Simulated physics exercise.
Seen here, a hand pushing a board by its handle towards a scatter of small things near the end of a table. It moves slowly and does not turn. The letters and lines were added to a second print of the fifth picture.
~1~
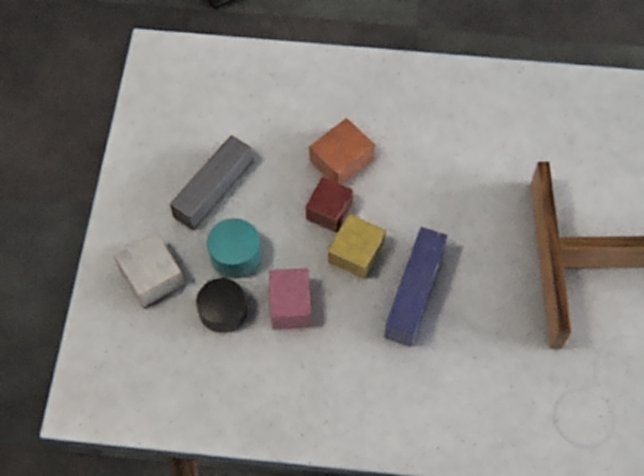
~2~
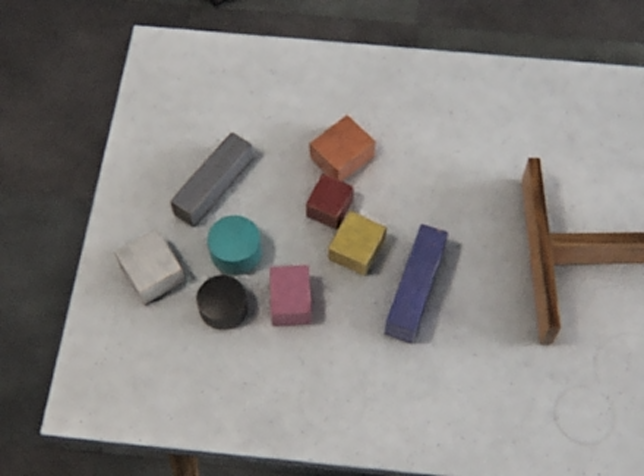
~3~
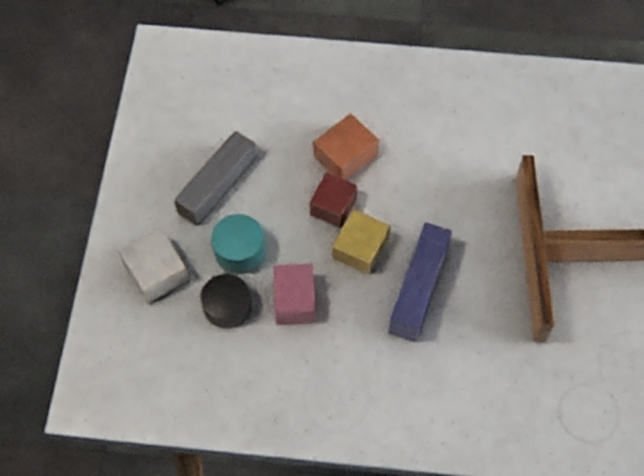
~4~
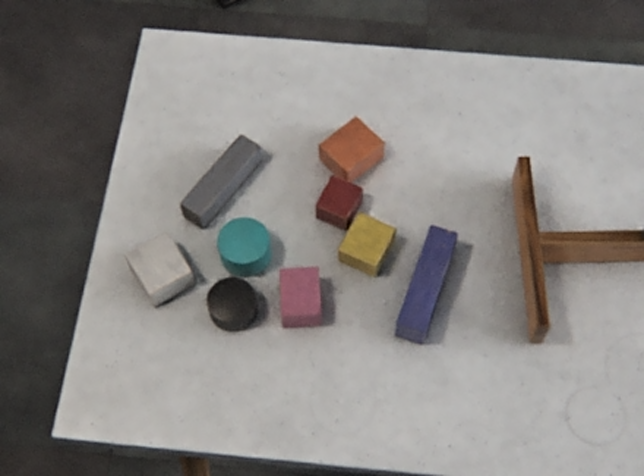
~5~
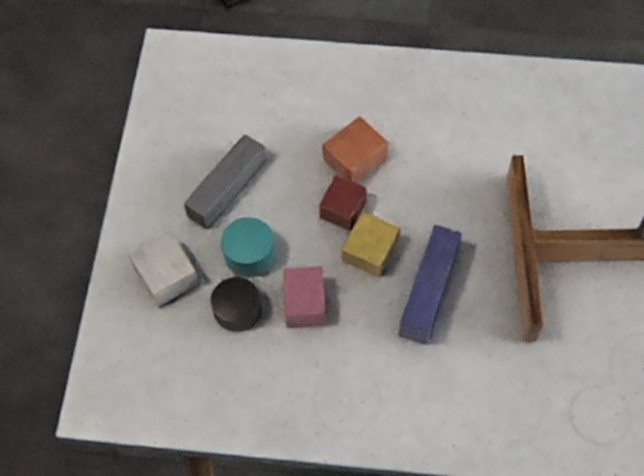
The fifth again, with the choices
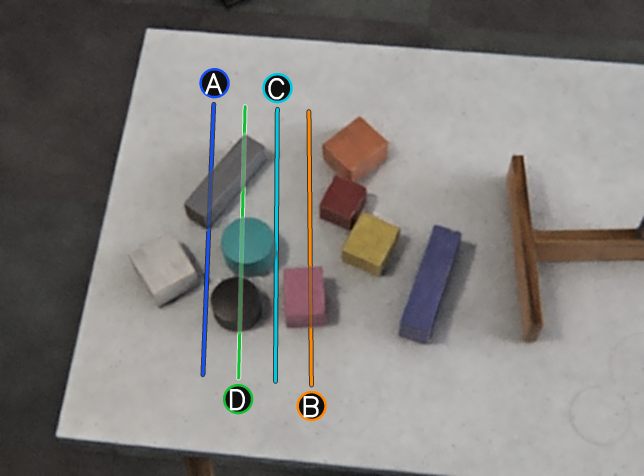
The clip shows assorted coloured blocks, bars and discs lying on a pale tabletop while a wooden board with a handle slides slowly left towards them from the right, without turning, as the view shifts slightly.
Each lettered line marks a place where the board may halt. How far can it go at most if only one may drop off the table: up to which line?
Line A.
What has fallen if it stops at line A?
The white block.
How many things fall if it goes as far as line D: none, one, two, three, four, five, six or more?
By then, none.
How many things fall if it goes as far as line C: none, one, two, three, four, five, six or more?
In all, none.
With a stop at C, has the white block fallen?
By then, no.
On the marked copy, A at (209, 231); B at (310, 240); C at (276, 237); D at (242, 234).
With A. Early on, board (412, 227); blue bar (391, 285); red block (335, 201).
Further on, board (296, 217); white block (150, 273); turquoise tin (193, 247).
At the end, board (210, 210); white block over the edge; turquoise tin (109, 243); one fallen.
As for the rest, B is within the limit but short; C is within the limit but short; D is within the limit but short.
